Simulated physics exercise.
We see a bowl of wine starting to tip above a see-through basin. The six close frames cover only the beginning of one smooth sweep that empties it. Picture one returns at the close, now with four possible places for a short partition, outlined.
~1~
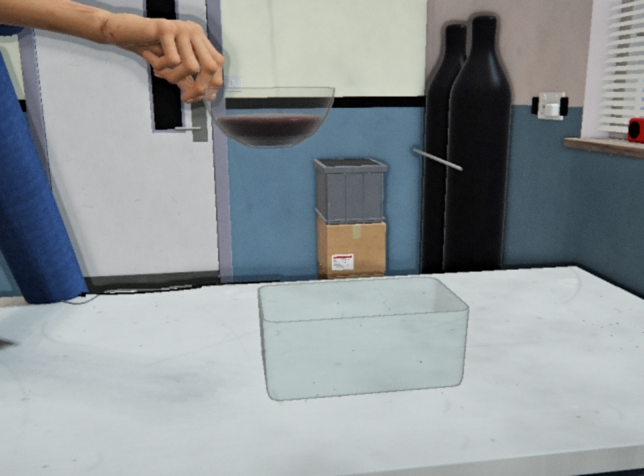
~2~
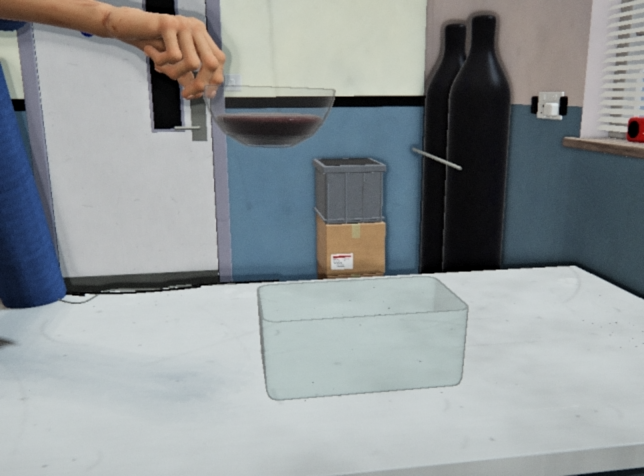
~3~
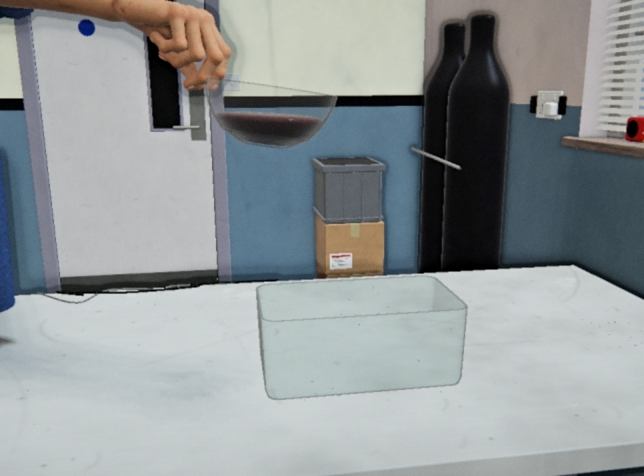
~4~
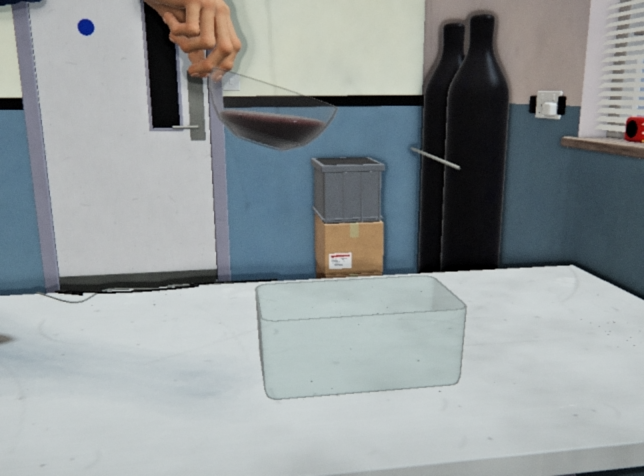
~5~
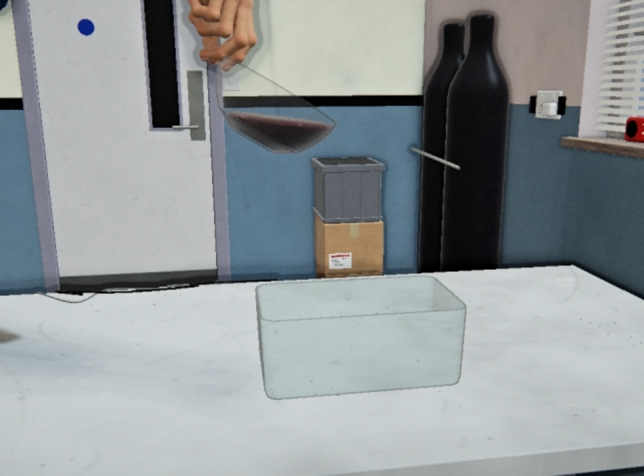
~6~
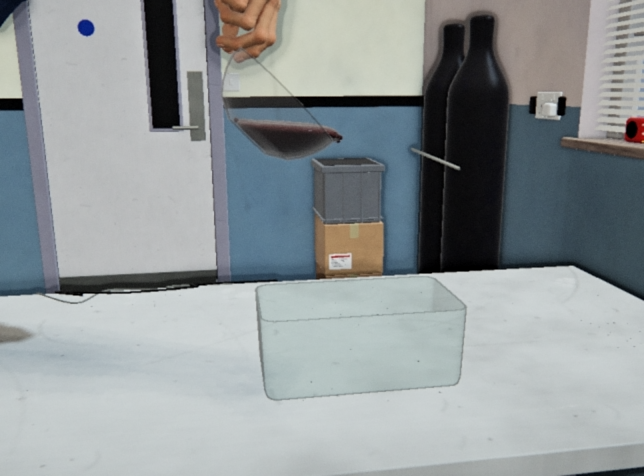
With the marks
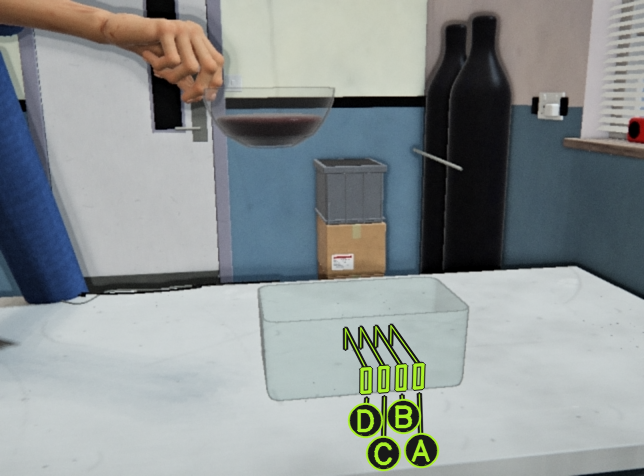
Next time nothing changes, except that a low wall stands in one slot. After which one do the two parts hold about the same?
Use position C.
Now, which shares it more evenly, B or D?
That would be D.
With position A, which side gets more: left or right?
The left one.
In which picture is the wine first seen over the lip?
Picture 6.
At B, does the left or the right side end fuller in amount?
The left side.
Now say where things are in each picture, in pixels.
Upright, lip at (332, 87); basin from (267, 399) to (462, 383); nothing has left yet.
Tipped about 2°, lip at (332, 89); nothing has left yet.
Tipped about 8°, lip at (334, 96); nothing has left yet.
Tipped about 18°, lip at (335, 107); nothing has left yet.
Tipped about 31°, lip at (335, 123); nothing has left yet.
Tipped about 45°, lip at (331, 140); wine is over the lip, down to (337, 141).
On the marked copy, A at (419, 393); B at (401, 395); C at (384, 396); D at (366, 398).
With A, about 82 % ends left of the wall and 9 % right of it; 8 % is lost outside.
With B, about 75 % ends left of the wall and 19 % right of it; 6 % is lost outside.
With C, about 47 % ends left of the wall and 49 % right of it; 4 % is lost outside.
With D, about 29 % ends left of the wall and 66 % right of it; 5 % is lost outside.
